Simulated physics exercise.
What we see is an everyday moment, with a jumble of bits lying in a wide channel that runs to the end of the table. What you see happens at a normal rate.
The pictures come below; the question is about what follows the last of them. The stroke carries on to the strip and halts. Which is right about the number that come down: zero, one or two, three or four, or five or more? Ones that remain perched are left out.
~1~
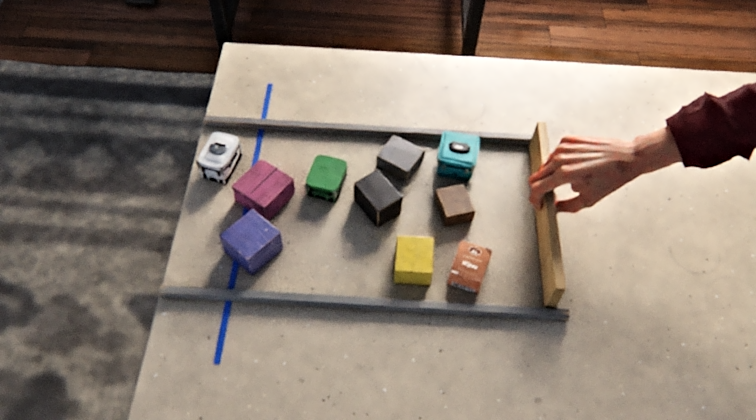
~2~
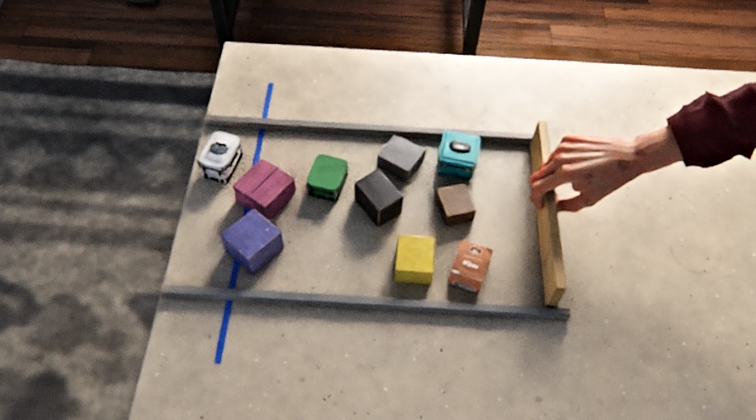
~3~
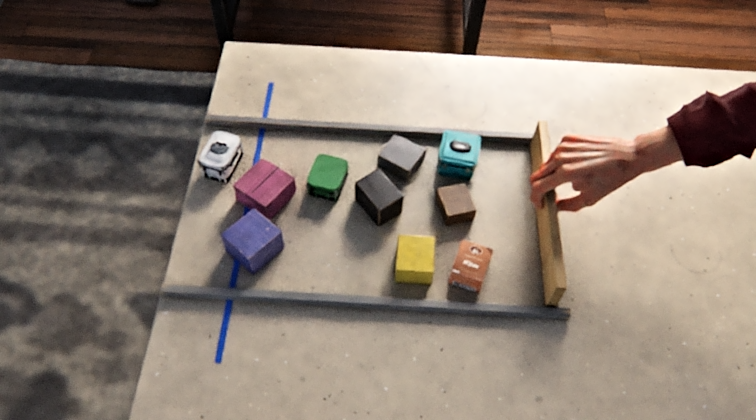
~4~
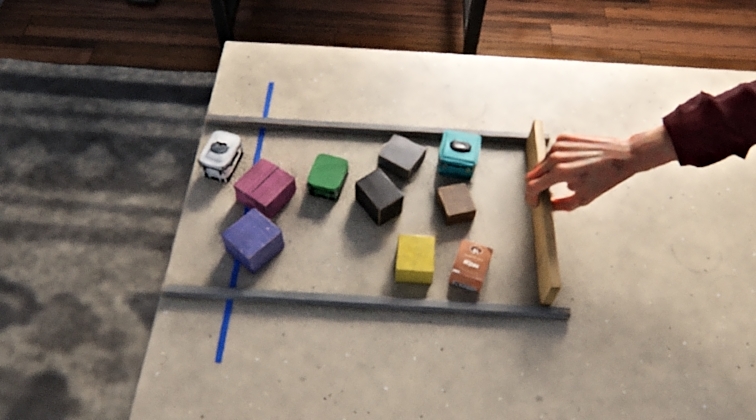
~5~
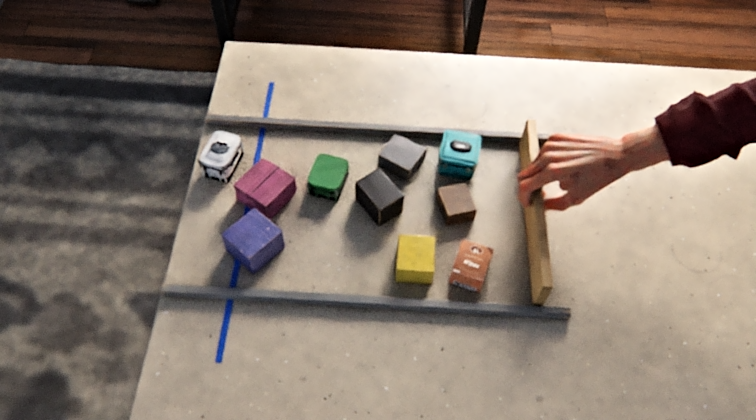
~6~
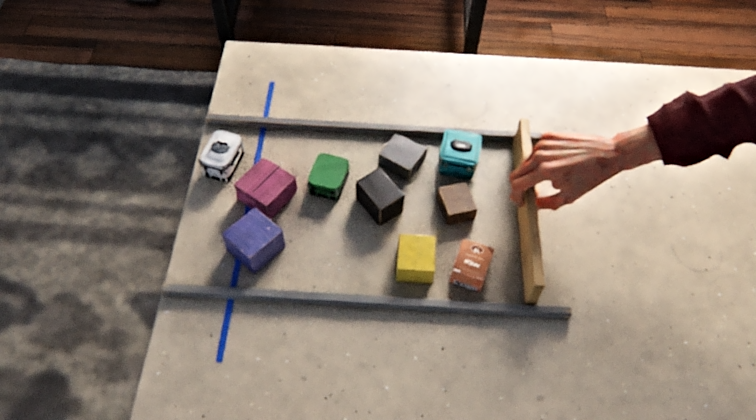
The right one is three or four.
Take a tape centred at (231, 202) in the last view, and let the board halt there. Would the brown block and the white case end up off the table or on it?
Brown block still up; white case down.
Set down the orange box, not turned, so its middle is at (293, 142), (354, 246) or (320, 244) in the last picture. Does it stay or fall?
One after another, it fails to stay; keeps its place; keeps its place.
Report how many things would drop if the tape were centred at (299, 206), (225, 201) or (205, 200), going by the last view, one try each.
Tallies in the order given: 0, 7, 7.
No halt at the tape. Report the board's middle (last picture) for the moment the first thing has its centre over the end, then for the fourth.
At (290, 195) for the first, at (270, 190) for the fourth.
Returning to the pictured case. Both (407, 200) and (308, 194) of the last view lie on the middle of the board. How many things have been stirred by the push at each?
That makes 7 at the first spot and 10 at the second.
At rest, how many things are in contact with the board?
All in all, 3.
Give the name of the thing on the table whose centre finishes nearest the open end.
That would be the grey block, which ends nearest.
Soon after, none off yet; white case at rest near (223, 156); blue block at rest near (254, 240); pink box at rest near (266, 188).
After that, none off yet; white case at rest near (223, 156); blue block at rest near (253, 242); pink box displaced a little near (242, 194).
And then, none off yet; white case displaced about its own width near (195, 148); blue block displaced about its own width near (192, 244); pink box displaced well along near (179, 203).
In the end, the number that fall off is three or four; gone, green case, pink box, blue block and white case.
